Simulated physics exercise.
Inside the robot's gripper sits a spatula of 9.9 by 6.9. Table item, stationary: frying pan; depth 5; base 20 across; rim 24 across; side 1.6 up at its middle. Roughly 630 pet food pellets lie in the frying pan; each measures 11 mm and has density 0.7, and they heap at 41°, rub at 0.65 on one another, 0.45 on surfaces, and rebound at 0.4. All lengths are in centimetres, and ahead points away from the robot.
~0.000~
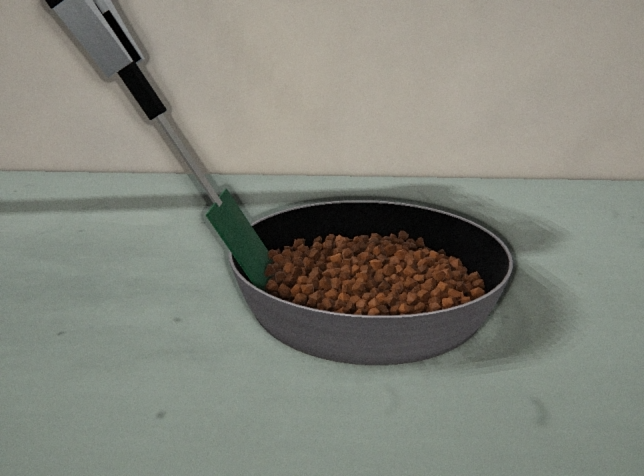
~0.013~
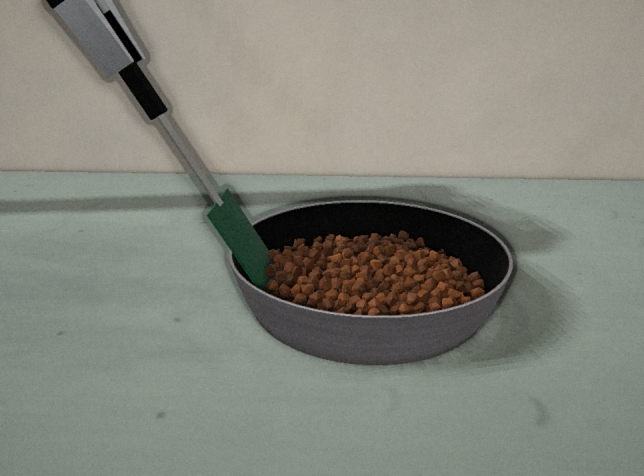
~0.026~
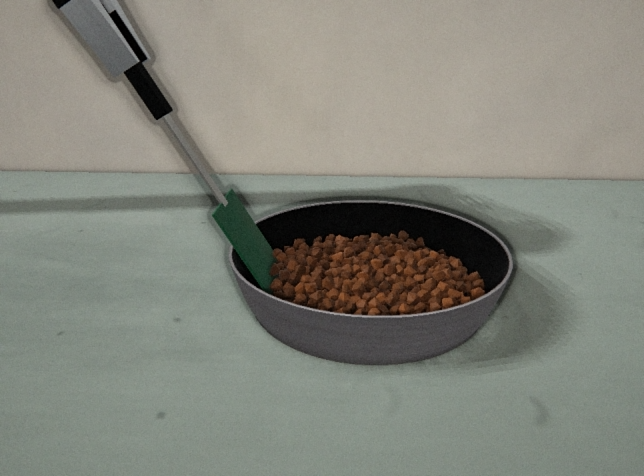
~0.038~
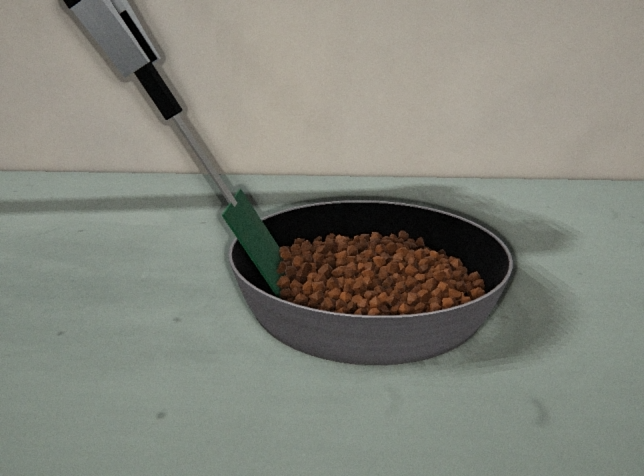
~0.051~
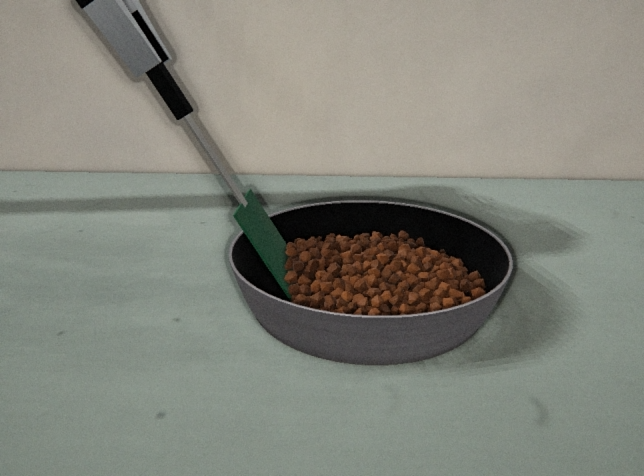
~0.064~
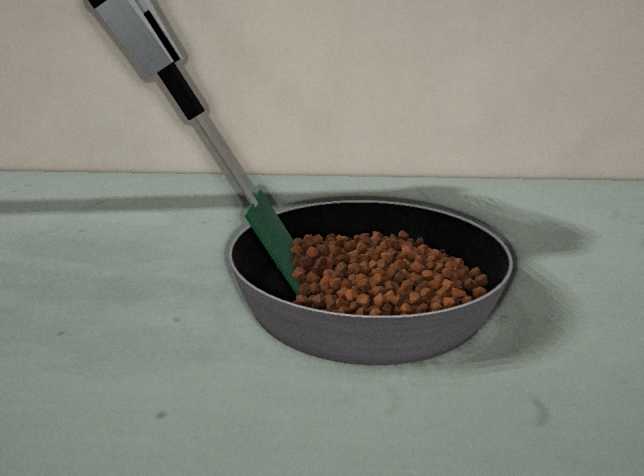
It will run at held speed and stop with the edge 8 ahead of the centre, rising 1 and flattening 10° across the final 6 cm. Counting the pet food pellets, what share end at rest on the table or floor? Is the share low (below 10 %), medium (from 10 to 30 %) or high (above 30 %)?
The share is low, below 10 %.
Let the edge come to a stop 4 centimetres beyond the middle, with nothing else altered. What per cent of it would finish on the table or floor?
I'd expect close to 0 per cent then.
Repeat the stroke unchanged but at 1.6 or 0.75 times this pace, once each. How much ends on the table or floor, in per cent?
About 20 and 0 per cent.
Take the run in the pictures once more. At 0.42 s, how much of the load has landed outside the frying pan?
5 %.
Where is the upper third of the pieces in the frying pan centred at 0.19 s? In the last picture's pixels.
It is centred at about (419, 255).
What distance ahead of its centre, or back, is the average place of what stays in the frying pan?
4.0 cm ahead.
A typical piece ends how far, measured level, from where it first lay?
Level distance of roughly 2 cm.
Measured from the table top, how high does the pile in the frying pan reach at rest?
It reaches about 7.0 cm.
By 0.13 s, sloping 60°, highest piece 6 above the table; 632 in the frying pan.
By 0.19 s, sloping 56°, highest piece 8 above the table; 632 in the frying pan.
By 0.42 s, sloping 50°, highest piece 7 above the table; 596 in the frying pan, 33 on the table or floor, 3 on the blade or in flight.
By 1.47 s, sloping 50°, highest piece 6 above the table; 595 in the frying pan, 37 on the table or floor.
Final count, 595 in the frying pan, 37 on the table or floor. That is 6 % on the table or floor.
